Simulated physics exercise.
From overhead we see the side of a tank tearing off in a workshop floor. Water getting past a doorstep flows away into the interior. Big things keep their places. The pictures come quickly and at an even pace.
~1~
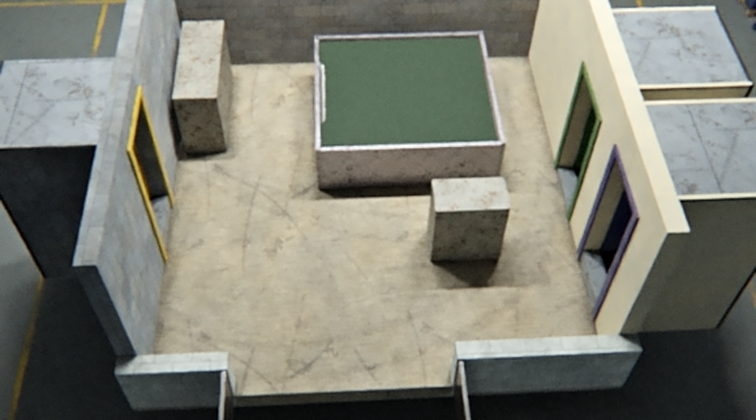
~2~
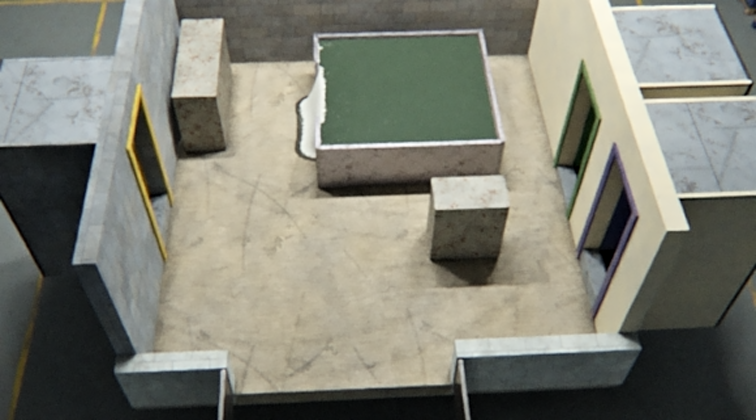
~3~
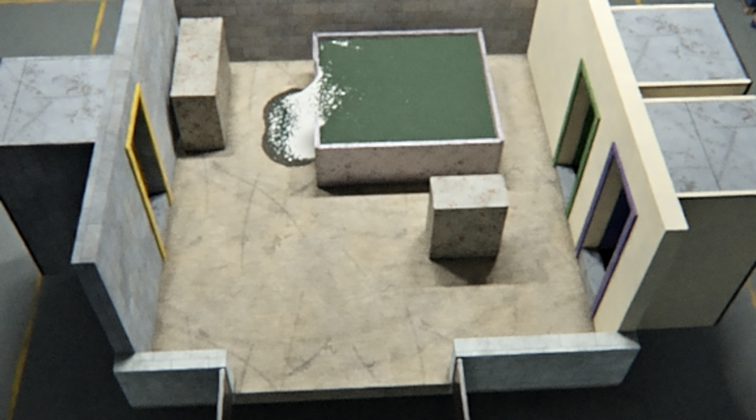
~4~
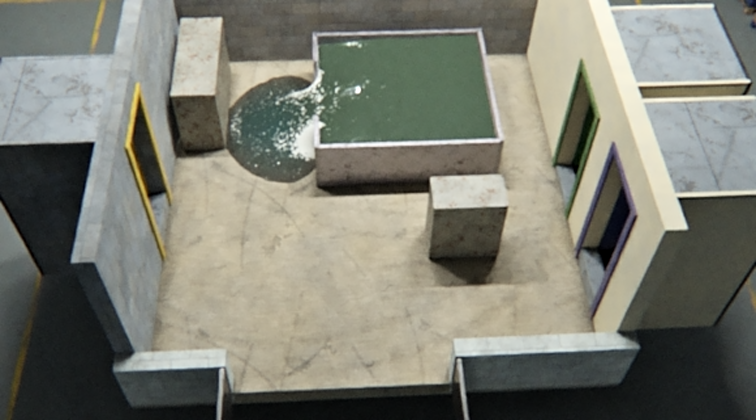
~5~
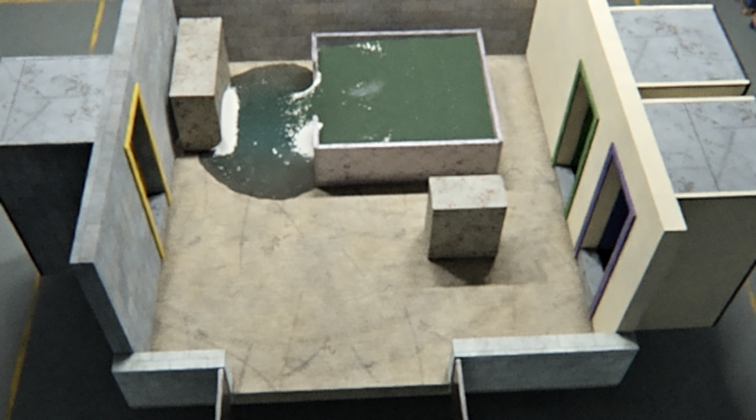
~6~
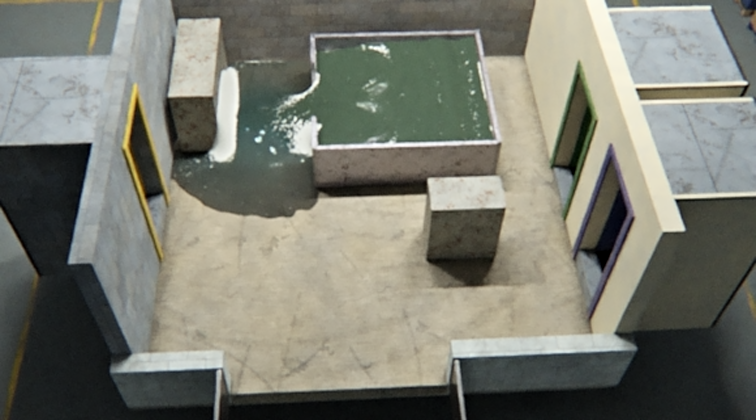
A tank of green water stood in a walled workshop until its left side tore open, and the water poured out foaming, spread left around a tall block, and crept forward across the floor.
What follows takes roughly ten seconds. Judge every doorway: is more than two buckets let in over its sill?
My call: The yellow door stays at two or fewer, the green door stays at two or fewer, the blue door stays at two or fewer.
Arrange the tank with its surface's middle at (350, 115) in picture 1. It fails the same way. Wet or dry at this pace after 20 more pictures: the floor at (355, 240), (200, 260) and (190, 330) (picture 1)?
So, in the order given, I'd say unaffected, soaked through, soaked through.
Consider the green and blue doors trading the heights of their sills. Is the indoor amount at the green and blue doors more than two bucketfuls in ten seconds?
Log - green: Stays in check; blue: Breaks the limit.
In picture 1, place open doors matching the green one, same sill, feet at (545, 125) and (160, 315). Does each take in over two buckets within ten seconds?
Well, the first one doesn't reach it and the other one overshoots.
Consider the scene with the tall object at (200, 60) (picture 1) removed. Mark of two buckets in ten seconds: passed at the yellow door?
Door yellow - within the limit.
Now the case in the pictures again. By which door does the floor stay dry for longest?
That's the blue one.
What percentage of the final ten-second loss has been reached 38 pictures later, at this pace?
Approximately 50 in a hundred, I think.
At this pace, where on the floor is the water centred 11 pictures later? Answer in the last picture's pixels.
I'd say near (338, 133).
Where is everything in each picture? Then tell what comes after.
The tank at (405, 91) is whole and still, in the first frame.
The front is at (307, 100), out from the gap at (320, 114), in the second frame.
Water pours out at (319, 115) and has run to (274, 102), in the third frame.
The front is at (233, 114), out from the gap at (319, 116), in the fourth frame.
The front is at (206, 161), out from the gap at (318, 116), in the fifth frame.
The front is at (172, 172), out from the gap at (317, 117), in the sixth frame.
A moment on, water covers 25 % of the floor; the yellow door wet at the sill, nothing in, the green door not reached, the blue door not reached.
Next, water covers 35 % of the floor; the yellow door wet at the sill, nothing in, the green door not reached, the blue door not reached.
Then, water covers 55 % of the floor; the yellow door wet at the sill, nothing in, the green door not reached, the blue door not reached.
Later, water covers 85 % of the floor; the yellow door wet at the sill, nothing in, the green door wet at the sill, nothing in, the blue door wet at the sill, nothing in.
In the end, water covers 95 % of the floor; the yellow door wet at the sill, nothing in, the green door under two buckets in, the blue door wet at the sill, nothing in.
